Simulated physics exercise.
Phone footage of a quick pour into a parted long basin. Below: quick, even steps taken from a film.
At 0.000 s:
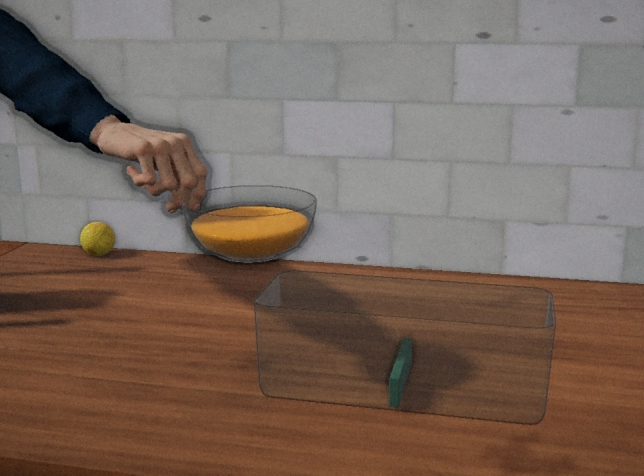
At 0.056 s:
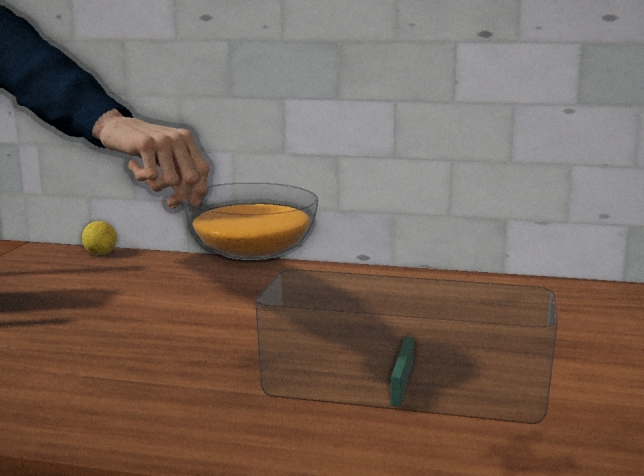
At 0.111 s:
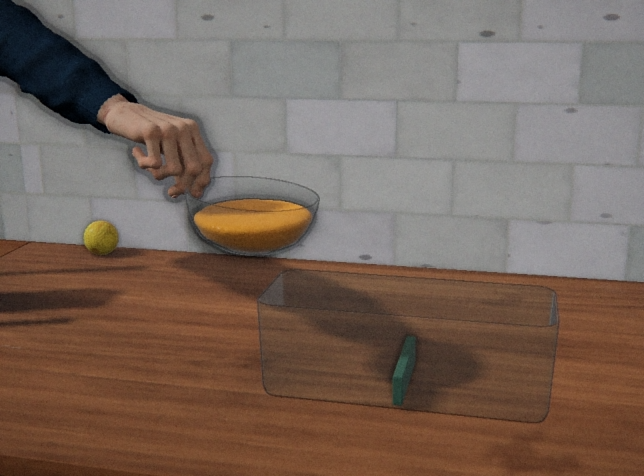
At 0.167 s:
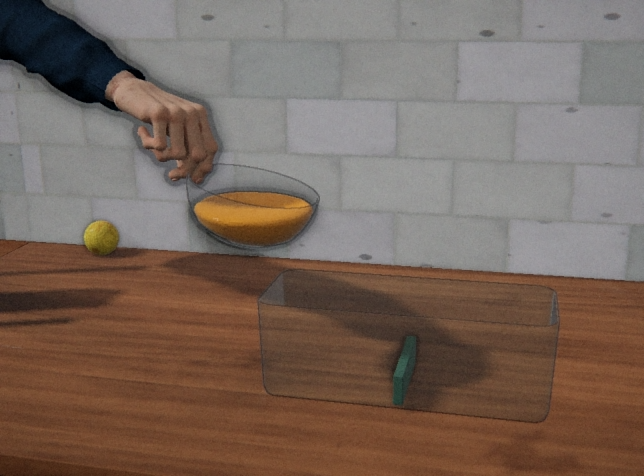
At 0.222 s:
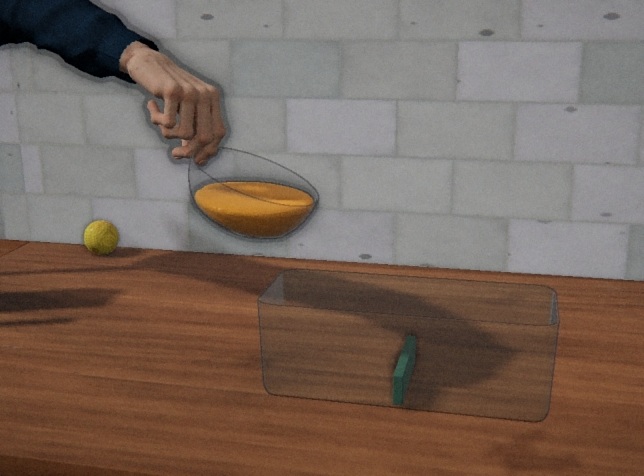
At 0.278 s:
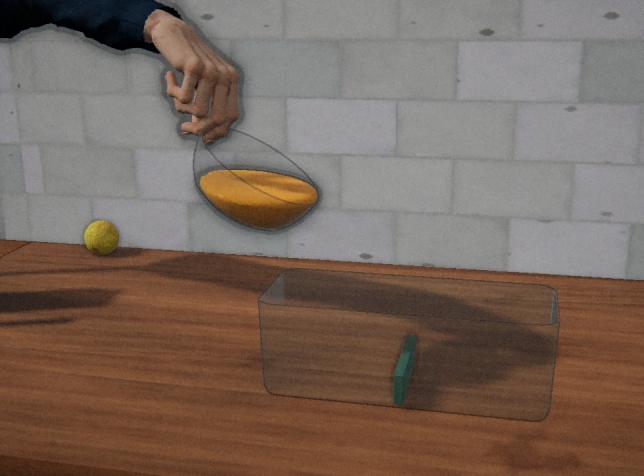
A hand in a dark blue sleeve grips the left rim of a clear glass bowl of orange juice, seen from the front and slightly above a brown wooden counter against a pale grey block wall. A yellow ball sits at left, and a long clear basin with an upright green divider stands at right. The hand rises, steadily tilting the bowl rightward, while the juice shifts toward its right side.
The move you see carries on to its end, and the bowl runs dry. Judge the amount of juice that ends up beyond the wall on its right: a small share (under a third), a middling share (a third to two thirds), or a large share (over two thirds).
A middling share.
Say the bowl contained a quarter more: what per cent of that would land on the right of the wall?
60 per cent or so.
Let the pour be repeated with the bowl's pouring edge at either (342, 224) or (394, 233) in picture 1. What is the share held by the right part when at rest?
You'd get 80 percent from the first and 85 percent from the second.
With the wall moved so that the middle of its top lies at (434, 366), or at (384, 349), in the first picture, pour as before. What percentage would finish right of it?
You'd get roughly 15 per cent the first time and roughly 75 per cent the second.
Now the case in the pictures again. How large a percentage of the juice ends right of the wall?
That is roughly 55 percent of it.
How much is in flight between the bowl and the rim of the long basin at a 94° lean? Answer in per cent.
Around 65 %.
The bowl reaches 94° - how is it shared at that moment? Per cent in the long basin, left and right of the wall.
Near 20 in a hundred left, near 0 in a hundred right.
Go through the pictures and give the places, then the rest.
It leans 0°; its right rim is at (314, 205); the juice meets the walls at (196, 217) and (309, 223); the long basin's rim runs from (267, 288) to (553, 310); the wall's top is at (402, 358), in the first picture.
It leans 1°; its right rim is at (315, 204); the juice meets the walls at (198, 215) and (310, 221), in the second picture.
It leans 6°; its right rim is at (317, 204); the juice meets the walls at (199, 210) and (312, 217), in the third picture.
It leans 13°; its right rim is at (317, 204); the juice meets the walls at (200, 200) and (312, 210), in the fourth picture.
It leans 22°; its right rim is at (316, 204); the juice meets the walls at (200, 188) and (314, 202), in the fifth picture.
It leans 32°; its right rim is at (316, 203); the juice meets the walls at (206, 174) and (318, 194), in the sixth picture.
A moment on, the bowl is tipped on its side and 18 per cent is still to pour, 19 is left of the wall and 0 right of it.
Next, the bowl is tipped right over and 0 per cent is still to pour, 37 is left of the wall and 59 right of it.
Then the bowl is tipped right over and 0 per cent is still to pour, 43 is left of the wall and 54 right of it.
Later the bowl is tipped right over and 0 per cent is still to pour, 44 is left of the wall and 54 right of it.
Finally, 44 per cent lies left of the wall, 54 right of it and 2 outside.
